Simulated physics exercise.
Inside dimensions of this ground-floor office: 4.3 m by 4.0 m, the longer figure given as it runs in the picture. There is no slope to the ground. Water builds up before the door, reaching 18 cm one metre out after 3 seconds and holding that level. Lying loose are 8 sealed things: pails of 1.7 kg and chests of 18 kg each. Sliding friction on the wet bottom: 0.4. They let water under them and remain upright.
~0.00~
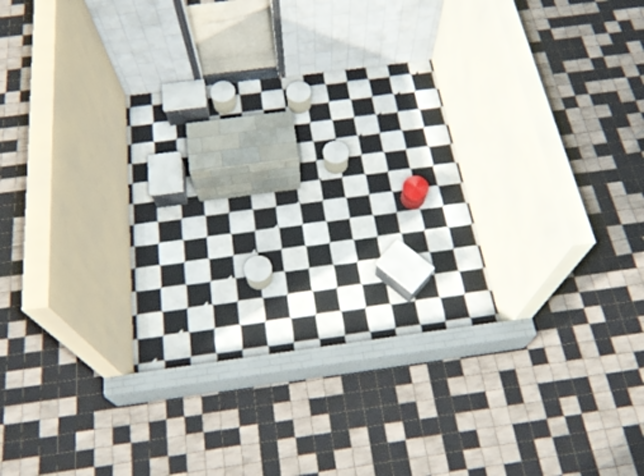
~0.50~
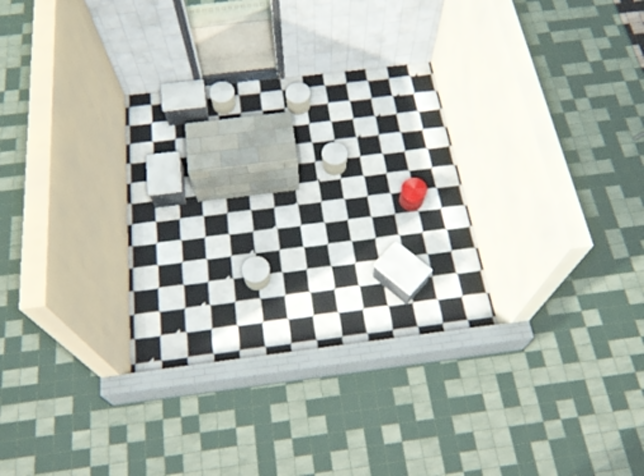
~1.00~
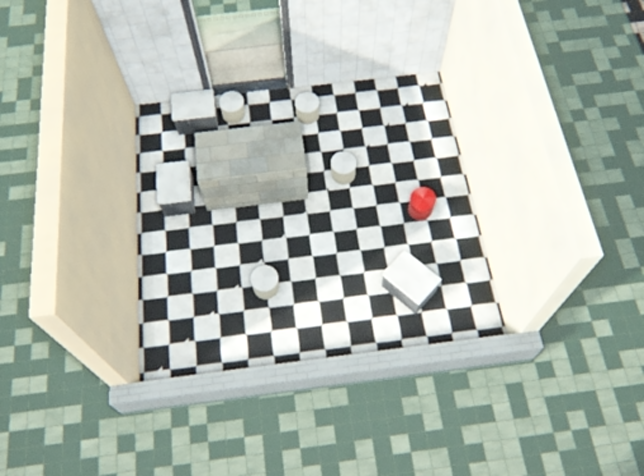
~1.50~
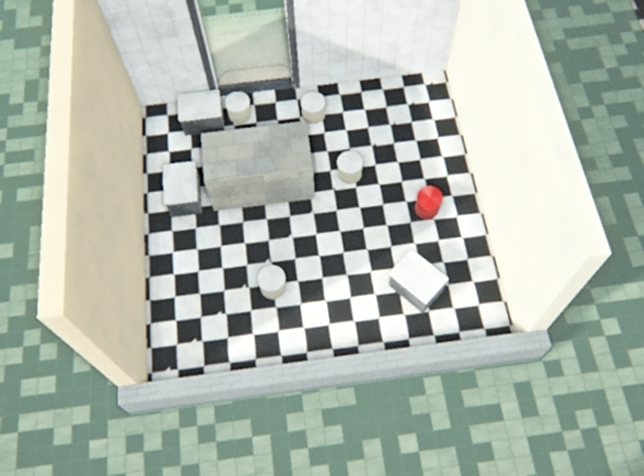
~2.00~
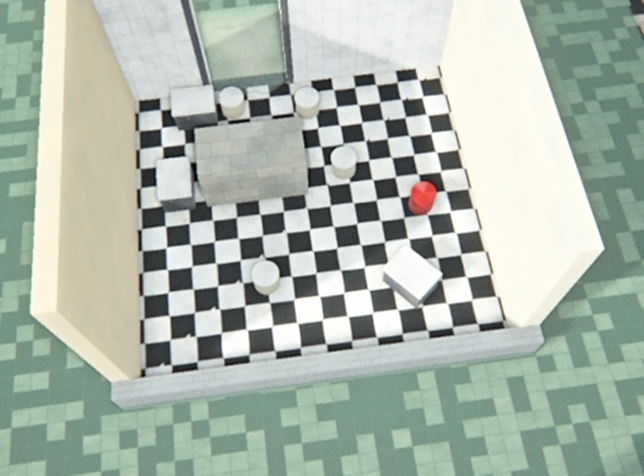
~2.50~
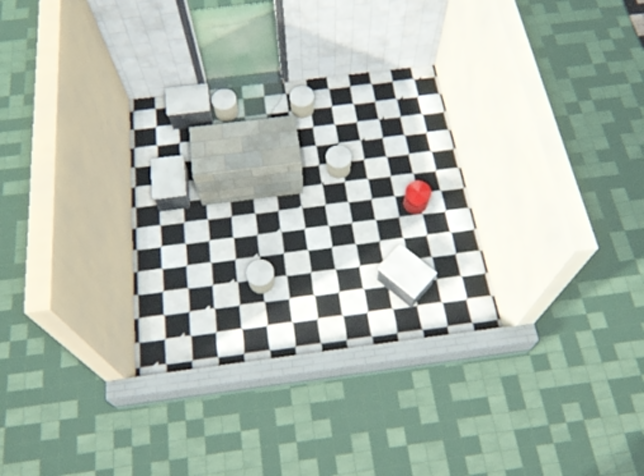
A small open-topped room with a checkered floor shifts slightly in view as surrounding ground turns green.
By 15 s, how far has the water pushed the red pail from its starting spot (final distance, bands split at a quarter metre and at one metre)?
Final distance: Above a metre.
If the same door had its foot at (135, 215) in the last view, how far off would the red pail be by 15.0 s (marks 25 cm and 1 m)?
Well, the red pail ends up distant in that setup.
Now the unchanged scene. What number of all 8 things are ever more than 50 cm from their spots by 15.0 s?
I get 6.
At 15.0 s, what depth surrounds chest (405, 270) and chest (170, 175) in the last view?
Depths: Near 6 cm, then near 9 cm.
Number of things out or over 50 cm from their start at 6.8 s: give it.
That would be 4.
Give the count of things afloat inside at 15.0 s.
Count at that moment: 7.
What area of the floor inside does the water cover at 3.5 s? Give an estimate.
I'd estimate close to 2.0 m2.
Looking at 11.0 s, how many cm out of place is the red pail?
About 150 cm.
After 3.5 s the red pail is near (418, 192), 0.0 m from its start, aground; 1 afloat.
After 6.8 s the red pail is near (446, 240), 0.7 m from its start, aground; 3 afloat.
After 11.0 s the red pail is near (320, 286), 1.7 m from its start, afloat; 5 afloat.
After 15.0 s the red pail is near (142, 282), 3.5 m from its start, afloat; 7 afloat.
